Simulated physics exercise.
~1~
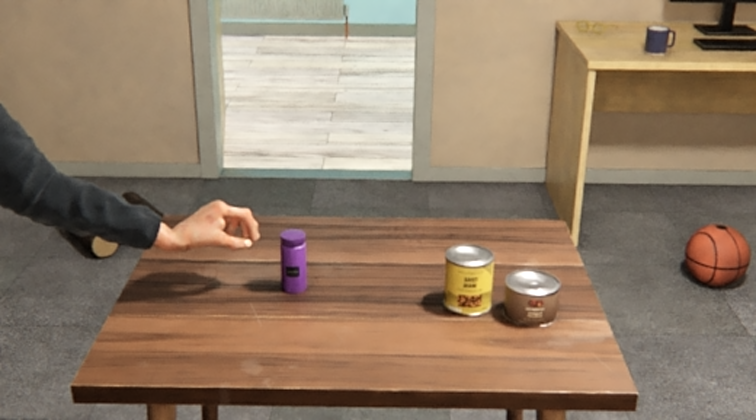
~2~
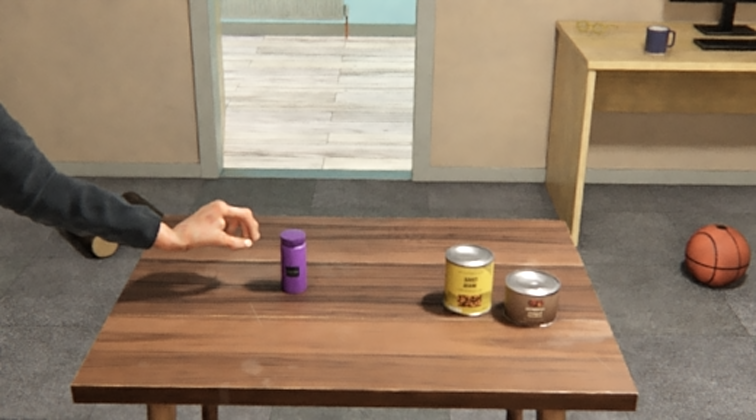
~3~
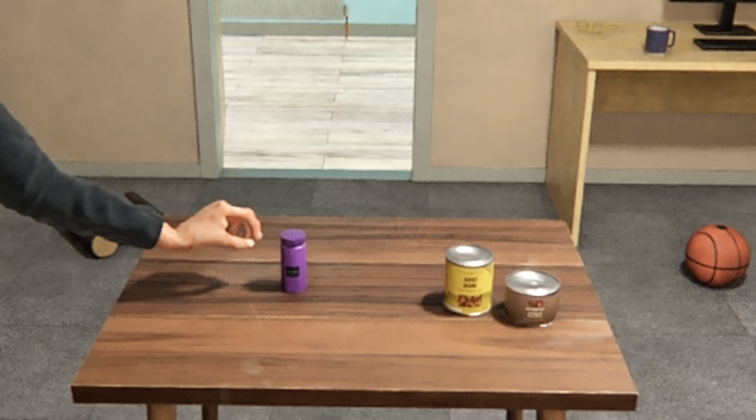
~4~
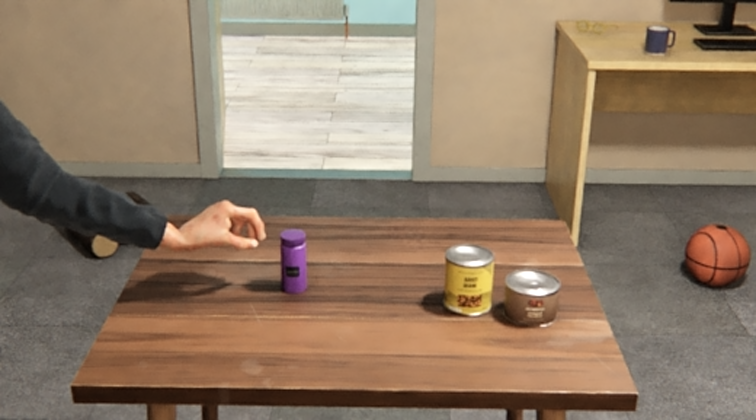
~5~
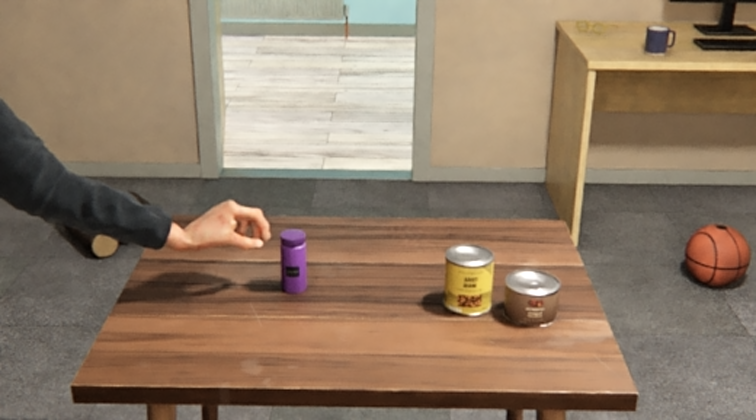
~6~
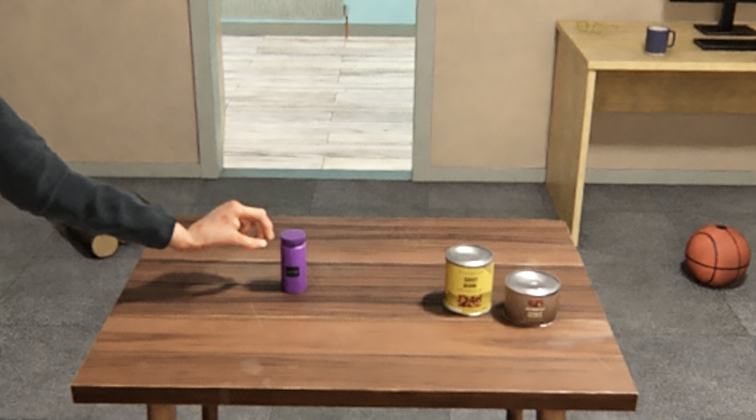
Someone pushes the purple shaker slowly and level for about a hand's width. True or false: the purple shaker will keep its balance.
False.
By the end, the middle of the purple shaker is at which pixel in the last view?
Pretty much around (342, 277), I'd say.
Then, 0.60 s on from there, purple shaker turned 30° from how it was put near (310, 259).
Then, 0.80 s on from there, purple shaker on its side near (338, 277).
In the end, toppled on the table, purple shaker. At the end, from the last picture's camera, purple shaker near (342, 277).
